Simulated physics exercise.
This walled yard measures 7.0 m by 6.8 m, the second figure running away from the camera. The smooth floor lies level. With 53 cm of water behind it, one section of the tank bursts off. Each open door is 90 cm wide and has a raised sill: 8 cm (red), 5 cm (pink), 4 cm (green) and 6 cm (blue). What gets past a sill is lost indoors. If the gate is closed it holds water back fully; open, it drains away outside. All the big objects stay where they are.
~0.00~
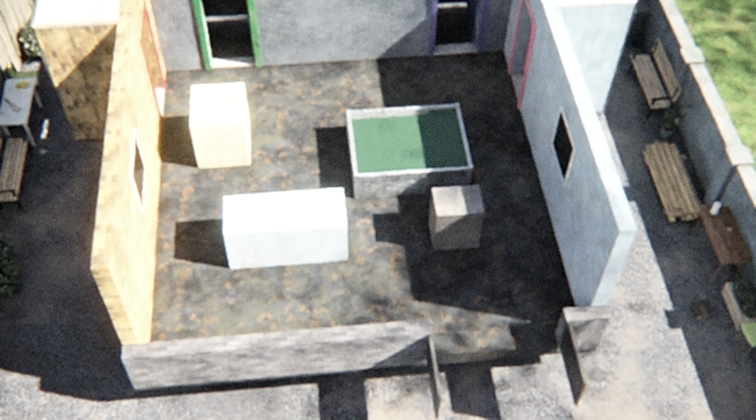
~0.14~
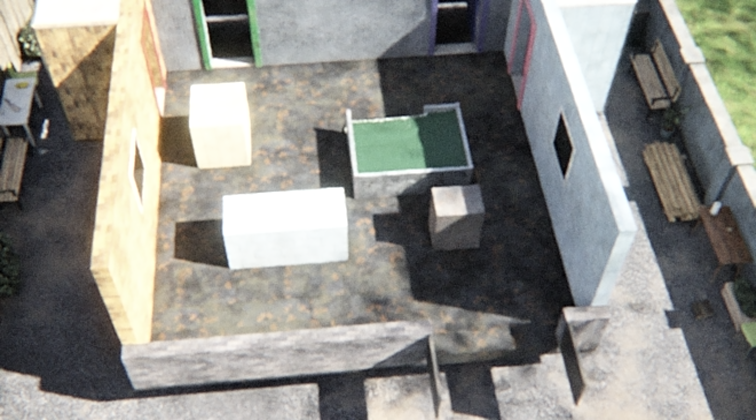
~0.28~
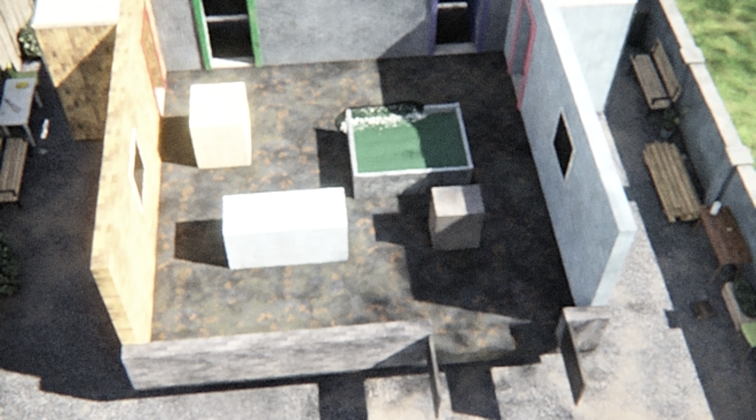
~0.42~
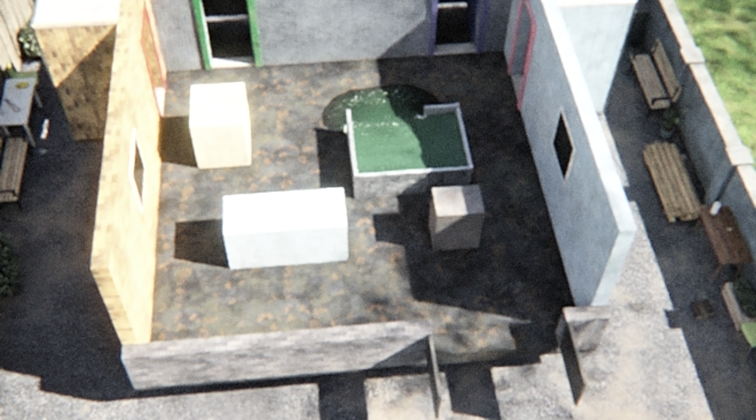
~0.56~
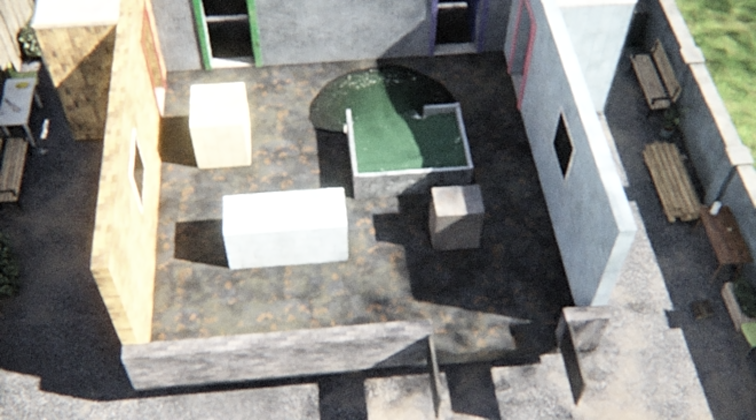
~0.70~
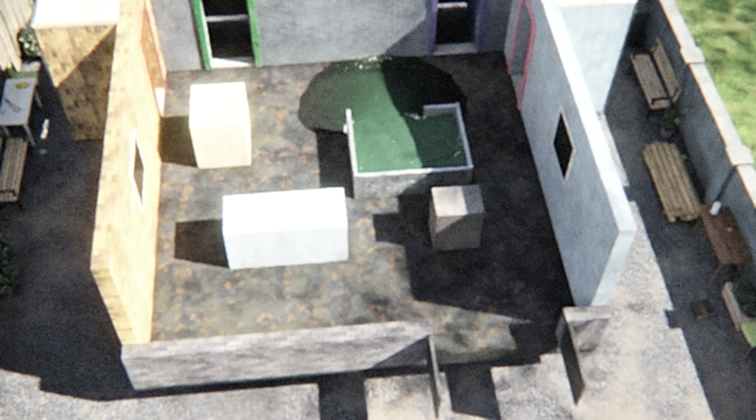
Green water pouring through a gap in the tank's far side and spreading in a rounded pool across the walled yard's floor.
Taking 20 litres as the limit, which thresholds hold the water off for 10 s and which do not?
The water let in: At the red door it passes the limit; at the pink door it exceeds the limit; at the green door it goes over the limit; at the blue door it goes over the limit.
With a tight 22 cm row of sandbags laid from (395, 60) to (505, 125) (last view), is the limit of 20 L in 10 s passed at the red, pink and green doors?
Against that limit: Red past it, pink under, green past it.
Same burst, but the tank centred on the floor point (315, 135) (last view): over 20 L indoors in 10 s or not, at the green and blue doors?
Then: Green over, blue below.
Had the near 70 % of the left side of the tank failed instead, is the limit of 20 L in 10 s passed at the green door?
Against that limit: Green past it.
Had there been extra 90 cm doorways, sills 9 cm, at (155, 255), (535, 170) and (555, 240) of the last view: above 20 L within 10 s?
In turn: Under, not over, not over.
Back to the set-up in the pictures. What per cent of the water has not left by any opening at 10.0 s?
Some 82 per cent remains.
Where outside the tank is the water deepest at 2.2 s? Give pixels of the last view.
At about (360, 62).
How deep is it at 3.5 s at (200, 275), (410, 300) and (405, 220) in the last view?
Roughly 0, 0 and 0 cm, in turn.
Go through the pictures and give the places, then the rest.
The first picture shows still water, 53 cm deep, in the tank at (408, 142).
In the second picture, water pours out on the tank's far side and has run 0.8 m, to a hidden place; typically 8 cm deep outside, 53 cm at the tank's back.
In the third picture, the front is at (343, 116), 1.0 m from the gap on the tank's far side; 1.0 m2 of floor is under water; 53 cm left at the back of the tank.
In the fourth picture, water pours out on the tank's far side and has run 1.3 m, to (409, 88); typically 8 cm deep outside, 51 cm at the tank's back.
In the fifth picture, the front is at (393, 68), 1.8 m from the gap on the tank's far side; 3.4 m2 of floor is under water; 44 cm left at the back of the tank.
In the sixth picture, the front is at (406, 57), 2.2 m from the gap on the tank's far side; 4.6 m2 of floor is under water; 47 cm left at the back of the tank.
After 1.4 s water covers 15 % of the floor and is deepest (34 cm) near (369, 61); red door not reached, pink door not reached, green door not reached, blue door 11 cm at the sill, 1 L in.
After 2.2 s water covers 20 % of the floor and is deepest (27 cm) near (360, 62); red door not reached, pink door not reached, green door 9 cm at the sill, 0 L in, blue door 11 cm at the sill, 11 L in.
After 3.5 s water covers 30 % of the floor and is deepest (20 cm) near (166, 80); red door 17 cm at the sill, 17 L in, pink door 12 cm at the sill, 15 L in, green door 7 cm at the sill, 11 L in, blue door 8 cm at the sill, 21 L in.
After 6.0 s water covers 60 % of the floor and is deepest (12 cm) near (164, 99); red door 11 cm at the sill, 71 L in, pink door 9 cm at the sill, 56 L in, green door 6 cm at the sill, 16 L in, blue door 7 cm at the sill, 32 L in.
After 10.0 s water covers 80 % of the floor and is deepest (6 cm) near (574, 330); red door 6 cm at the sill, 78 L in, pink door 5 cm at the sill, 67 L in, green door 6 cm at the sill, 45 L in, blue door 5 cm at the sill, 36 L in.
